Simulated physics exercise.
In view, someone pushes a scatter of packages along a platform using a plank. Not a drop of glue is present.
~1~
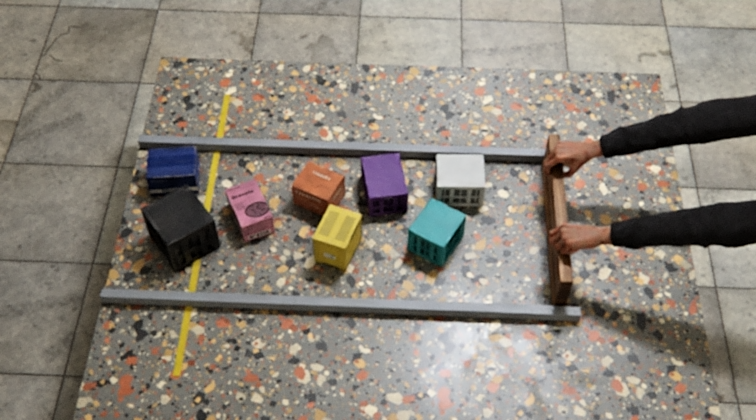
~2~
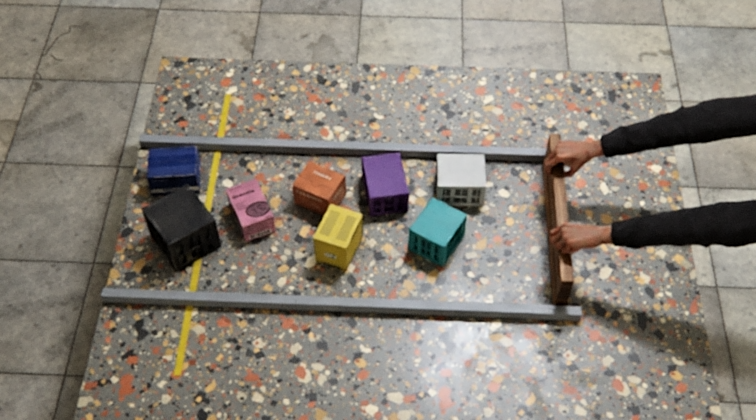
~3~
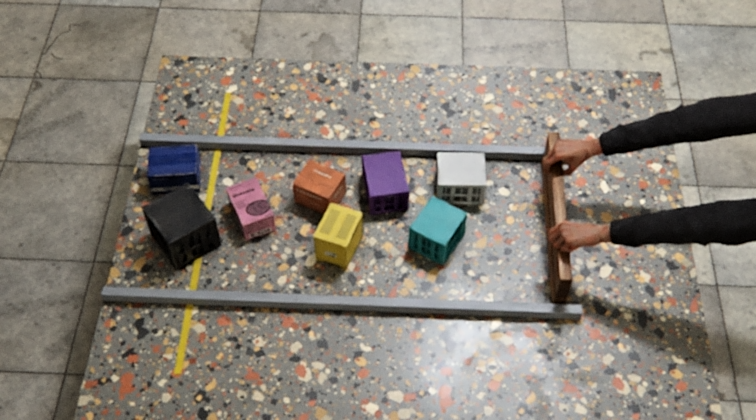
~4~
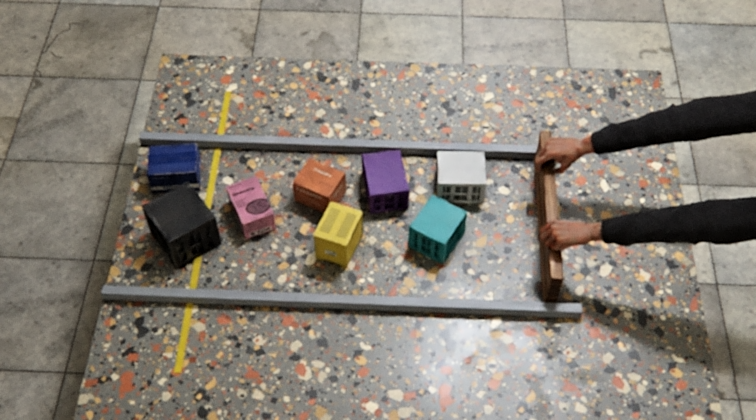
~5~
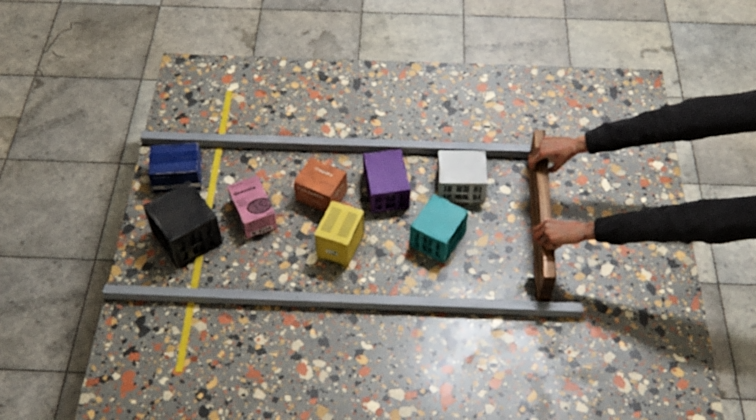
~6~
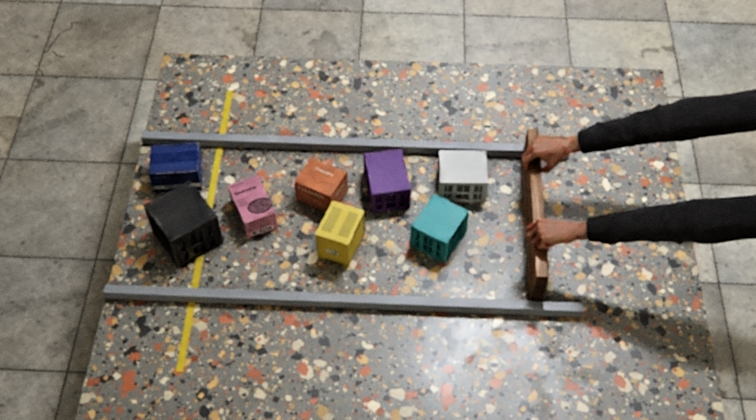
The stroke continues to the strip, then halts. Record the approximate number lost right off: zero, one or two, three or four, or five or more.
Number lost: Three or four.
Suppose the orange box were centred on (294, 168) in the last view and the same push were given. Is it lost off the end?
Result: It falls away.
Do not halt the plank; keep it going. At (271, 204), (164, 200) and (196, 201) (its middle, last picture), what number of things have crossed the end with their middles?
First 1, then 6, then 4.
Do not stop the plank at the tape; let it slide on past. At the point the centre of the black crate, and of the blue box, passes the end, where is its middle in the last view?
Middle: Roughly (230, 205); roughly (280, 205).
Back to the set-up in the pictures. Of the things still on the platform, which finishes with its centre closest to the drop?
Purple crate - nearest.
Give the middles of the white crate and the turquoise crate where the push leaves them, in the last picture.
Reading them off: First (190, 165); then (182, 227).
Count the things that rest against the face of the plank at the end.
The count is 2.
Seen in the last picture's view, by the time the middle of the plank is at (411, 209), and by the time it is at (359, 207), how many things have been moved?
One spot: 4. Other spot: 6.
Early on, none off yet; blue box at rest near (176, 167); black crate at rest near (184, 224); pink box at rest near (253, 206).
A while later, none off yet; blue box at rest near (176, 167); black crate at rest near (183, 224); pink box travelled a little near (227, 212).
Further along, none off yet; blue box travelled about its own width near (124, 163); black crate travelled about its own width near (150, 233); pink box travelled about its own width near (175, 204).
Finally, the number that fall off is three or four; lost, orange box, pink box, black crate and blue box.
